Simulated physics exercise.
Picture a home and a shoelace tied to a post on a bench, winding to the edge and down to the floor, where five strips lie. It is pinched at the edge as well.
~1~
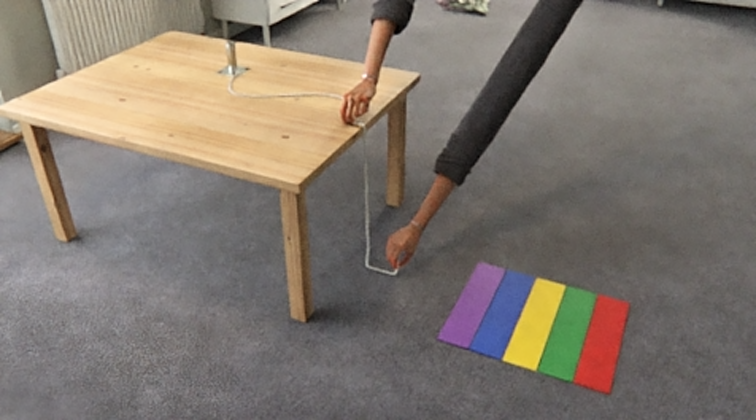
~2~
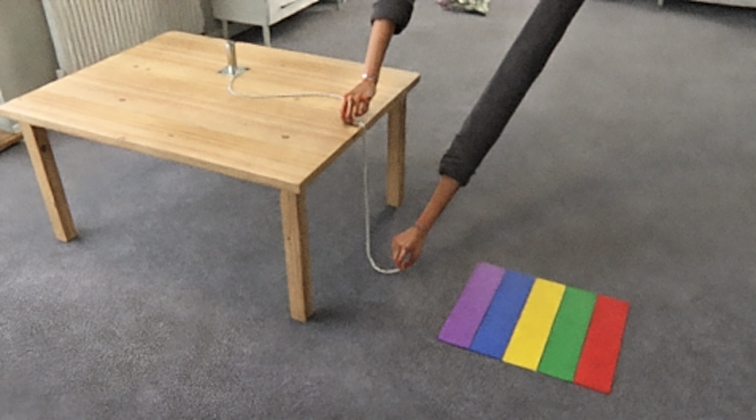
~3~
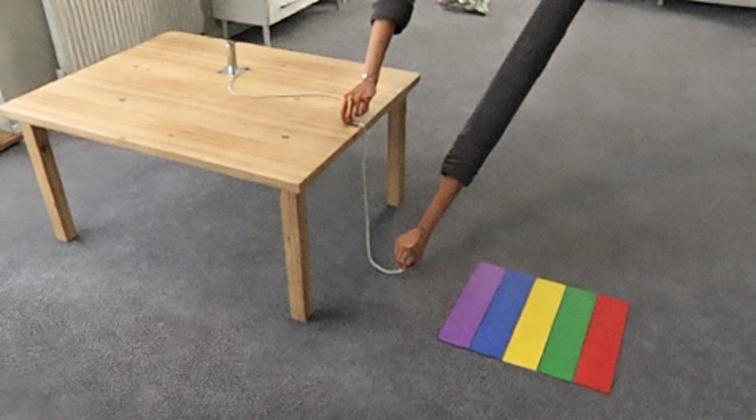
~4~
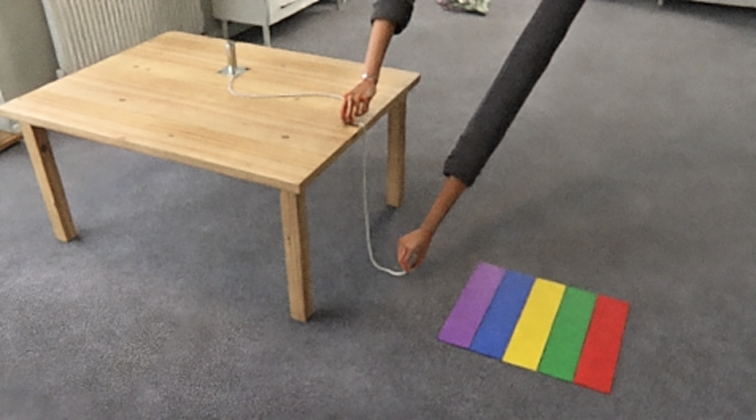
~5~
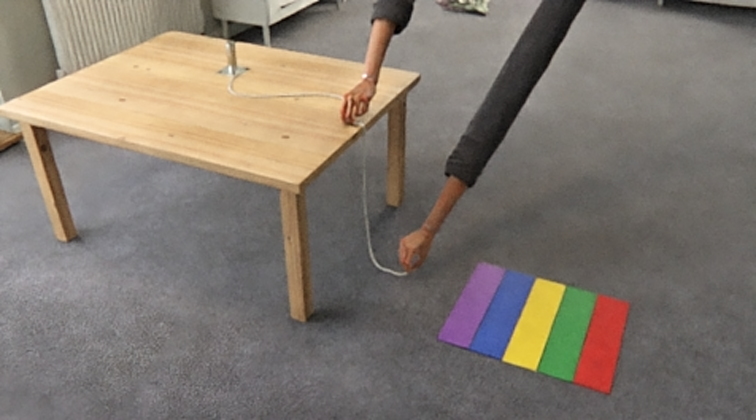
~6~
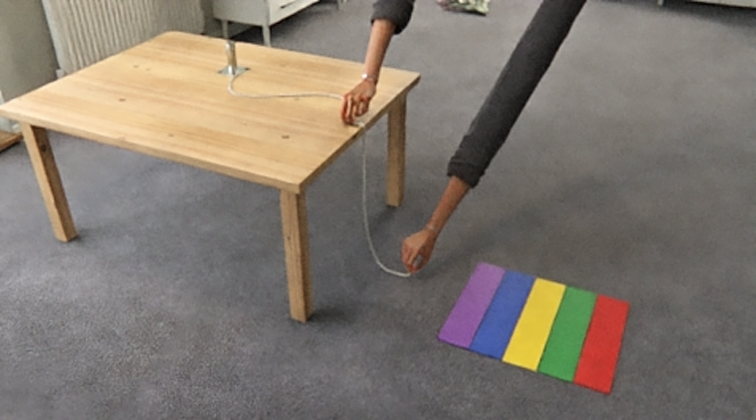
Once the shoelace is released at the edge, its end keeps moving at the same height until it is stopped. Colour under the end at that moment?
Green.
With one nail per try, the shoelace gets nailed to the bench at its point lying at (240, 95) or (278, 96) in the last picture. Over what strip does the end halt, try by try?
The end stops on yellow and then on yellow.
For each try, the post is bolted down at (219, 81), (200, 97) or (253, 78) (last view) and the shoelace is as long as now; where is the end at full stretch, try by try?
Try by try, around (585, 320), (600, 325) and (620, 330).
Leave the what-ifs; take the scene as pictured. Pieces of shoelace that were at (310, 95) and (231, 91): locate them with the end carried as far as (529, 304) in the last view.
You'll find one close to (340, 103) and the other close to (277, 82).
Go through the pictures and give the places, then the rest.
End (398, 266); purple (460, 328); blue (492, 338); yellow (526, 349); green (560, 359); red (596, 370), in the first frame.
End (403, 268); shoelace through (231, 84) (275, 96) (342, 98) (358, 124) (366, 188) (368, 246), in the second frame.
End (406, 269), in the third frame.
End (409, 269); shoelace through (231, 84) (275, 96) (342, 98) (358, 124) (364, 187) (369, 246), in the fourth frame.
End (411, 270), in the fifth frame.
End (414, 271); shoelace through (231, 84) (275, 96) (342, 98) (358, 124) (364, 187) (371, 247), in the sixth frame.
Soon after, end near (529, 304); over yellow.
Then, end near (560, 313); over green.
At full stretch, end near (579, 318); over green. The green one.
